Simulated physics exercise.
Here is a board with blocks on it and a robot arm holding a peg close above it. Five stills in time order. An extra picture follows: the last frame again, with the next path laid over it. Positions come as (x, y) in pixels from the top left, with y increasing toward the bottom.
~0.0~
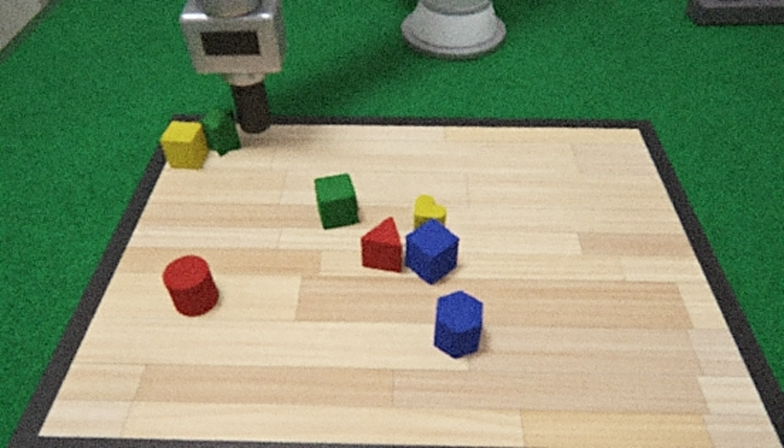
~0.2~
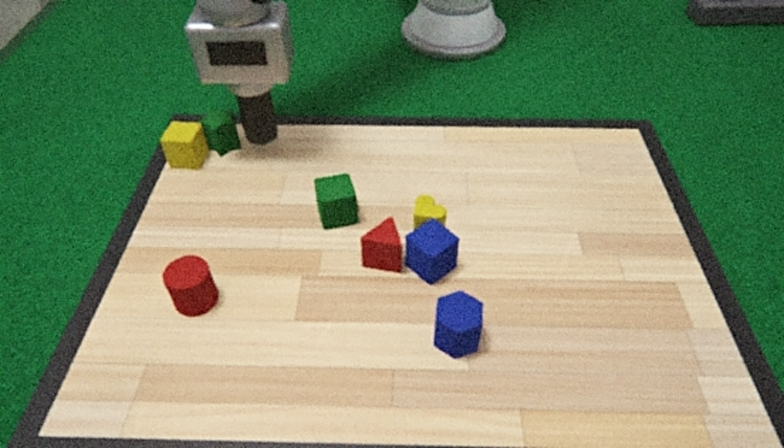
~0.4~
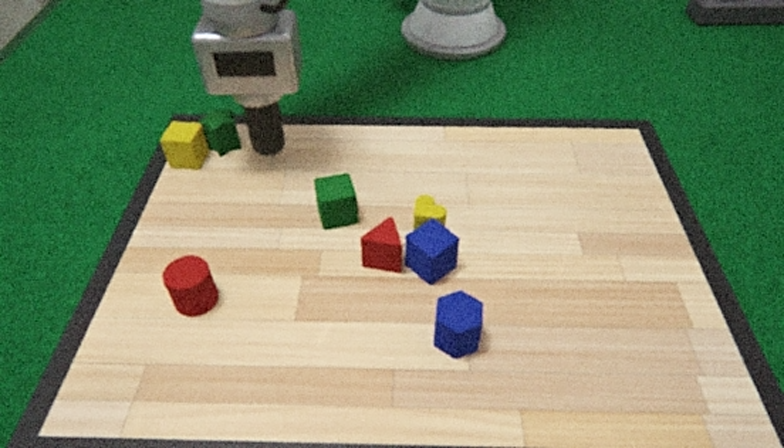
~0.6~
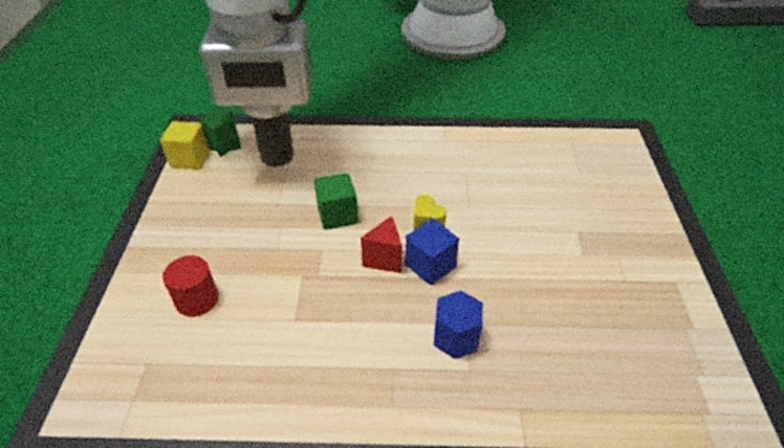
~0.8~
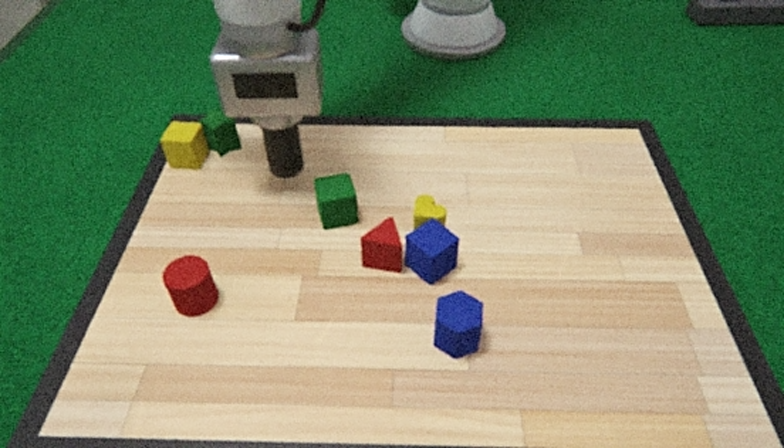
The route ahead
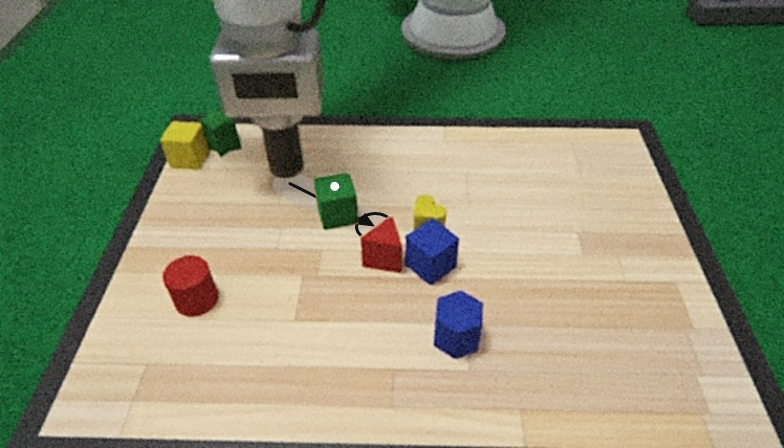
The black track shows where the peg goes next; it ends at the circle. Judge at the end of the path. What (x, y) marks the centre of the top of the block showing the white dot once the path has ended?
The centre of its top face lies at (393, 223).
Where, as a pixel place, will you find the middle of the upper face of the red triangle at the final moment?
I predict (395, 247).
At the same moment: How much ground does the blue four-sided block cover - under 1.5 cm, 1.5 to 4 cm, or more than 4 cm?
It is going to finish within 1.5 cm of where it is now.
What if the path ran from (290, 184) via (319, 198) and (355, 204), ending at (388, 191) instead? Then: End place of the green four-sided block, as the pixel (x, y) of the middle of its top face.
Around pixel (361, 201).
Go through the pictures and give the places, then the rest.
Peg's lower end at (256, 126); green four-sided block at (335, 186); red triangle at (384, 232); yellow heart at (428, 206); blue four-sided block at (433, 237), in the first frame.
Peg at (262, 136); blocks still, in the second frame.
Peg at (269, 147); blocks still, in the third frame.
Peg at (277, 157); blocks still, in the fourth frame.
Peg at (287, 168); green four-sided block at (335, 186); red triangle at (384, 232); yellow heart at (428, 206); blue four-sided block at (433, 237), in the fifth frame.
Drawn move, in a line from (290, 184) to (375, 226); the dot is on the green four-sided block.
The first path, step by step. One third of the way, peg at (315, 182); green four-sided block at (338, 188).
Two thirds of the way, peg at (344, 196); green four-sided block at (365, 204).
At the end, peg at (374, 211); green four-sided block at (393, 223); red triangle at (395, 247), turned 30° clockwise; yellow heart still; blue four-sided block at (437, 241), turned 20° anticlockwise.
